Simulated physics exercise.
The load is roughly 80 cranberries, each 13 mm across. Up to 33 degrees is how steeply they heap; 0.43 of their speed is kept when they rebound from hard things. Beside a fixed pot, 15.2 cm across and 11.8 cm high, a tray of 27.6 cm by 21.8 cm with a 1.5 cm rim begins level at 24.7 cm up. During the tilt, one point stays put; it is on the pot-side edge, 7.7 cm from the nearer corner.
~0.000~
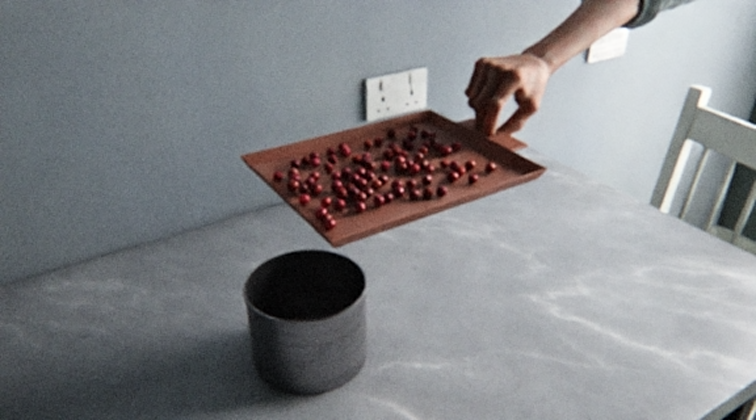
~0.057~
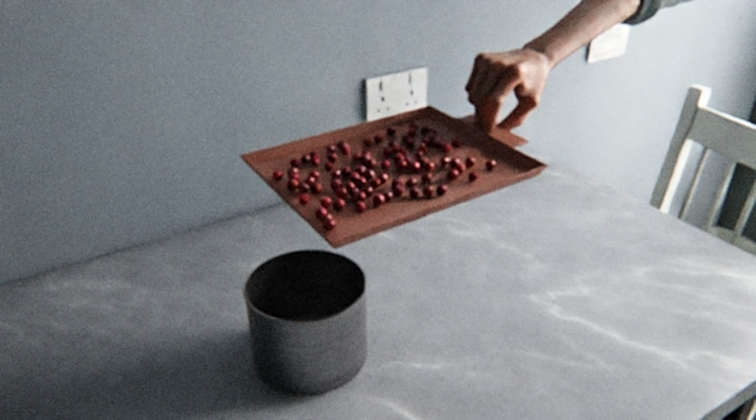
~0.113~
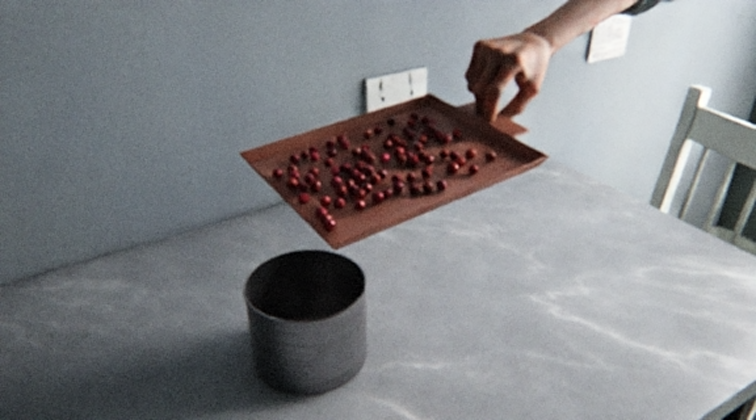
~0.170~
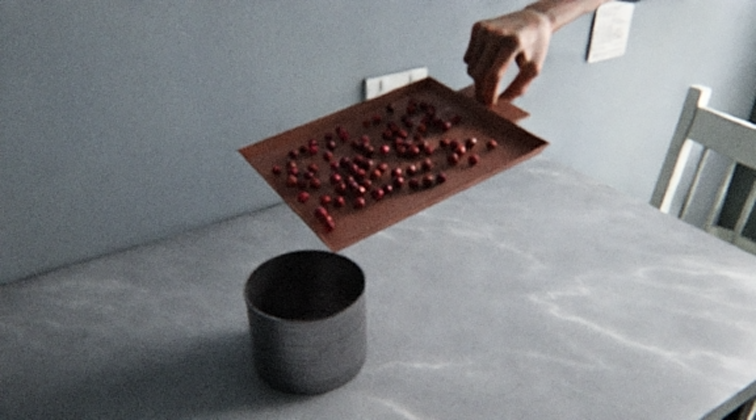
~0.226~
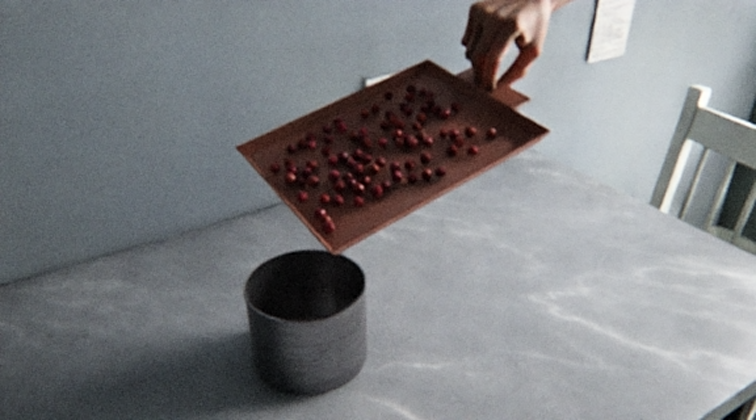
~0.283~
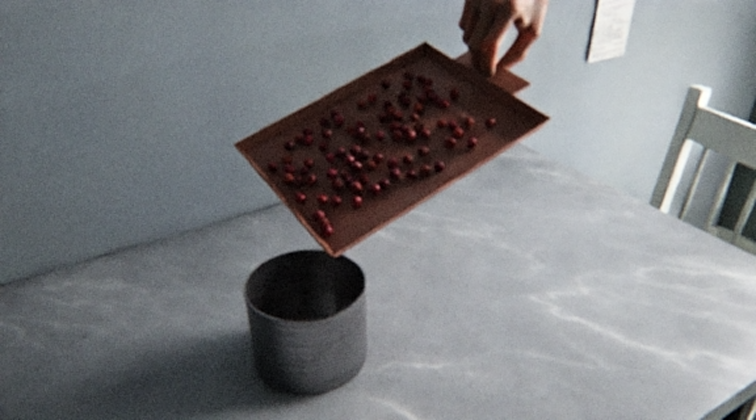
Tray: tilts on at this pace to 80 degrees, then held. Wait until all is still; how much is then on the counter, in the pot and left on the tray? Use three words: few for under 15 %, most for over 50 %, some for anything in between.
Counter: Most; pot: Few; tray: Few.
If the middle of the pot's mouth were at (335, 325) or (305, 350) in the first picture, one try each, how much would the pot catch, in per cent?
Around 70 per cent, then around 95 per cent.
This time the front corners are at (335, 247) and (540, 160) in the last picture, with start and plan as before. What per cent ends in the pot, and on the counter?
Pot 0; counter 100.
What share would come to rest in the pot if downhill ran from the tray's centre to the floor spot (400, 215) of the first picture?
About 0 per cent.
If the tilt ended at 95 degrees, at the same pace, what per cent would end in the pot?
Then about 0 per cent.
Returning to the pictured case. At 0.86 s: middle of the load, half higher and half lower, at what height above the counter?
The halfway mark sits at about 24 cm.
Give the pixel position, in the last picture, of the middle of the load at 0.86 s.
By then the middle of the load sits around (316, 247).
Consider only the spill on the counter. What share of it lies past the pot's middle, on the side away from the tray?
Share: Around 90 %.
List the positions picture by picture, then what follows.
The first frame shows tray tilt 0 degrees, front corners at (334, 235) and (538, 168); middle of the pieces at (385, 166); pot at (306, 283).
The second frame shows tray tilt 1 degrees, front corners at (334, 236) and (538, 164); middle of the pieces at (385, 164).
The third frame shows tray tilt 5 degrees, front corners at (334, 238) and (539, 155), lowest corner left front; middle of the pieces at (384, 158).
The fourth frame shows tray tilt 9 degrees, front corners at (333, 241) and (540, 143), lowest corner left front; middle of the pieces at (384, 150).
The fifth frame shows tray tilt 14 degrees, front corners at (333, 244) and (541, 130), lowest corner left front; middle of the pieces at (382, 143).
The sixth frame shows tray tilt 19 degrees, front corners at (333, 247) and (541, 118), lowest corner left front; middle of the pieces at (380, 136); pot at (306, 283). Its pace works out near 85 degrees a second.
After 0.63 s, tilt 49 degrees; the tray holds 100 %, the pot 0 %.
After 0.86 s, tilt 68 degrees; the tray holds 60 %, the pot 0 %.
Then, at 1.21 s, tilt 80 degrees; the tray holds 0 %, the pot 0 %.
In the end, at 2.1 s, counter 100 %, pot 0 %, tray 0 %.
